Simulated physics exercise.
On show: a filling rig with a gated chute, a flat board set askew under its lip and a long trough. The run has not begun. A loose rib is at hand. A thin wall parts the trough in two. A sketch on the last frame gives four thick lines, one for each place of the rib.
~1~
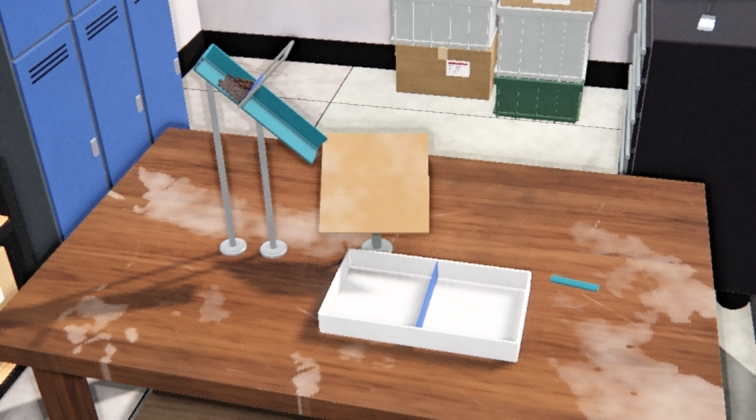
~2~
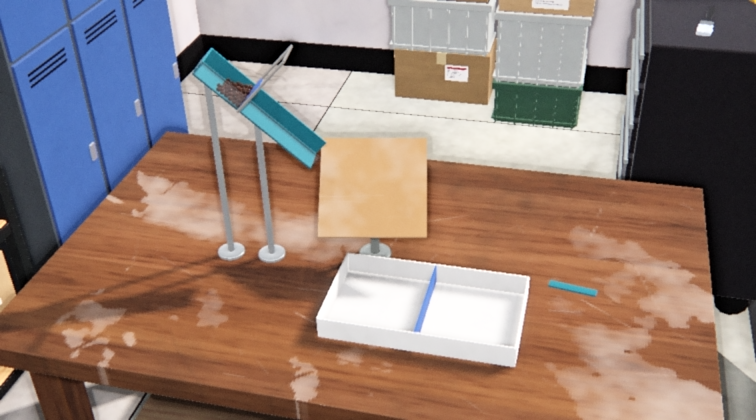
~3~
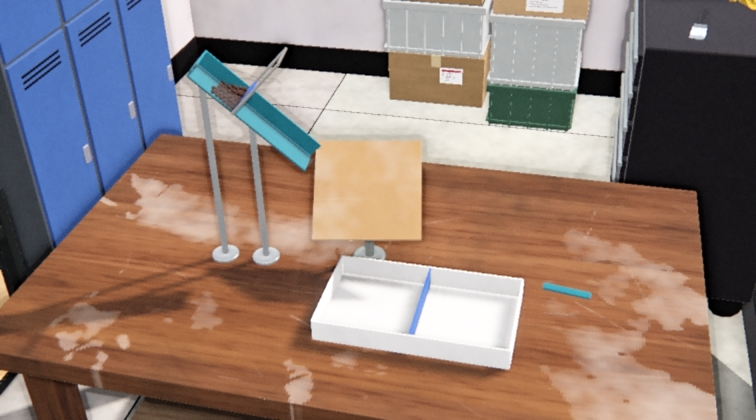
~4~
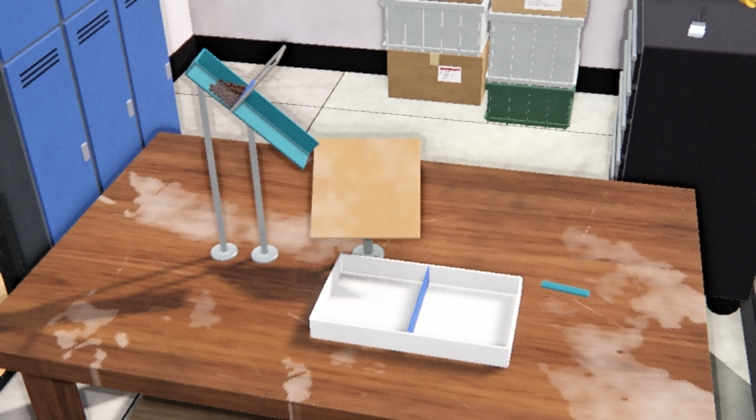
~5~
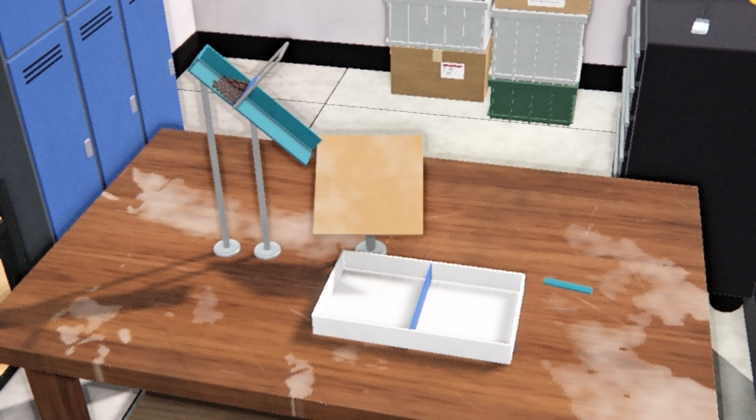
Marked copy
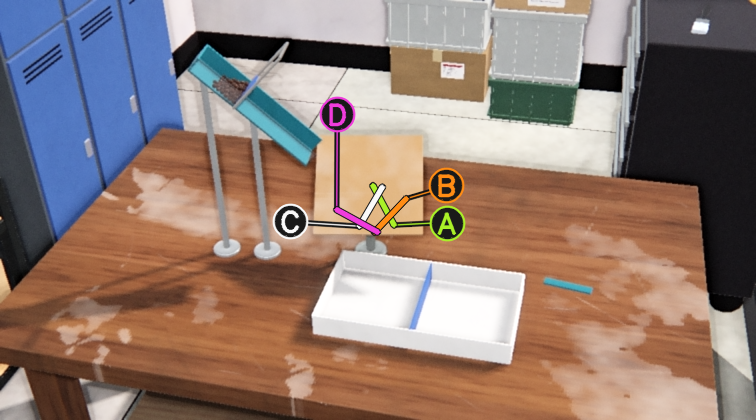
The view drifts slightly while the chute, tilted board and divided white tray stay still.
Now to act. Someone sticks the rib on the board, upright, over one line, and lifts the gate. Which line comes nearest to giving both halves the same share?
It is D.
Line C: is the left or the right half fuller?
More lands on the left.
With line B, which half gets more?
More lands on the left.
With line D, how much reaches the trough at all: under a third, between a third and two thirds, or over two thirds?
Line D gives over two thirds.
On the marked copy, line A from (372, 185) to (394, 225); line B from (406, 198) to (374, 232); line C from (382, 187) to (359, 226); line D from (336, 209) to (377, 232).
With A, of what is caught, the larger part in the left half, about a tenth in the right.
With B, of what is caught, almost all in the left half, about a tenth in the right.
With C, of what is caught, almost all in the left half, about a tenth in the right.
With D, of what is caught, roughly half in the left half, roughly half in the right.
